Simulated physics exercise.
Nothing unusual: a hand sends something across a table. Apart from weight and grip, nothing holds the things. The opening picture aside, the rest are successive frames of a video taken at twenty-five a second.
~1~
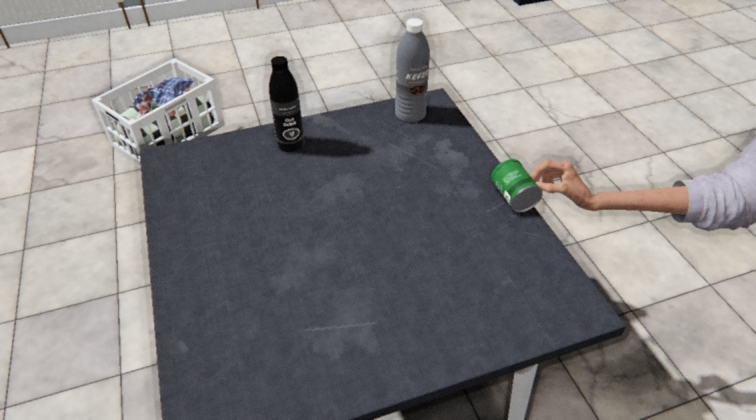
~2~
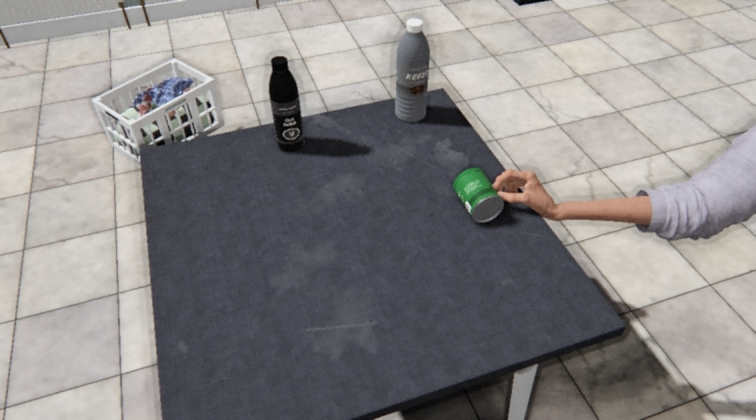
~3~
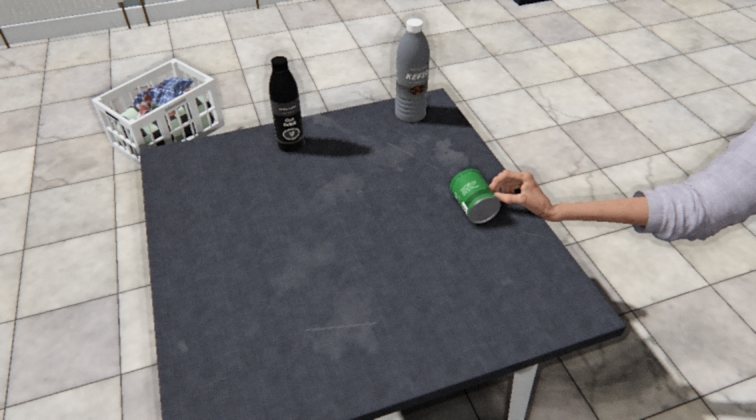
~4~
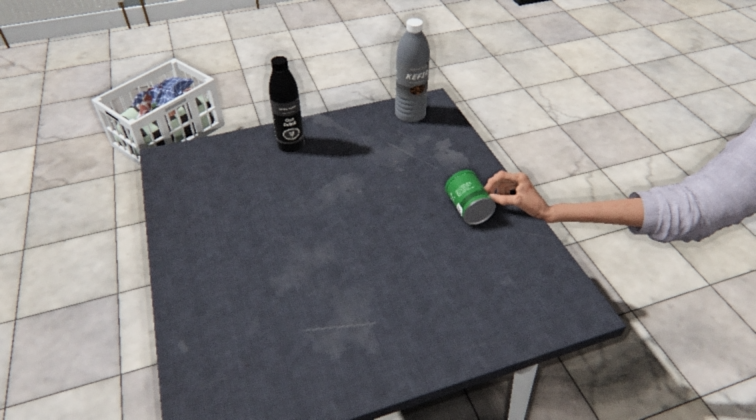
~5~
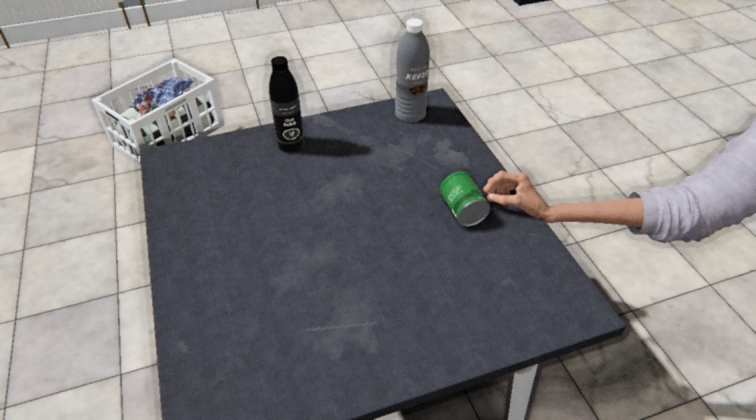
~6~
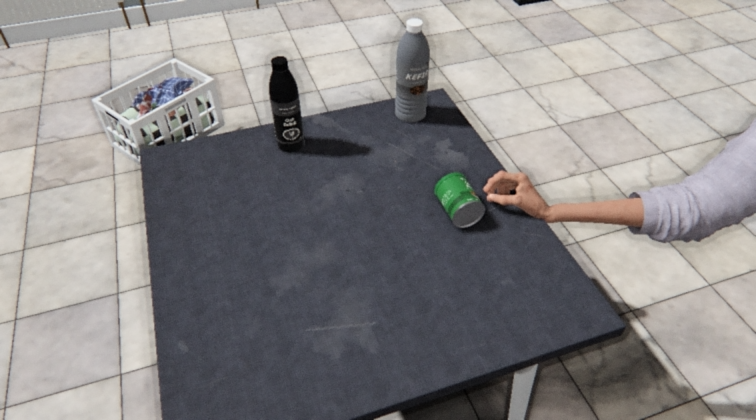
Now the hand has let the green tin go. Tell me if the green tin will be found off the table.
I expect it will be on the table still.
Then, 0.20 s past the last view, green tin displaced about its own width near (437, 206).
Then, 0.50 s past the last view, green tin displaced well along near (414, 212).
Finally, moved from the start, green tin. Final places as the last picture's camera would see them, green tin near (404, 215).
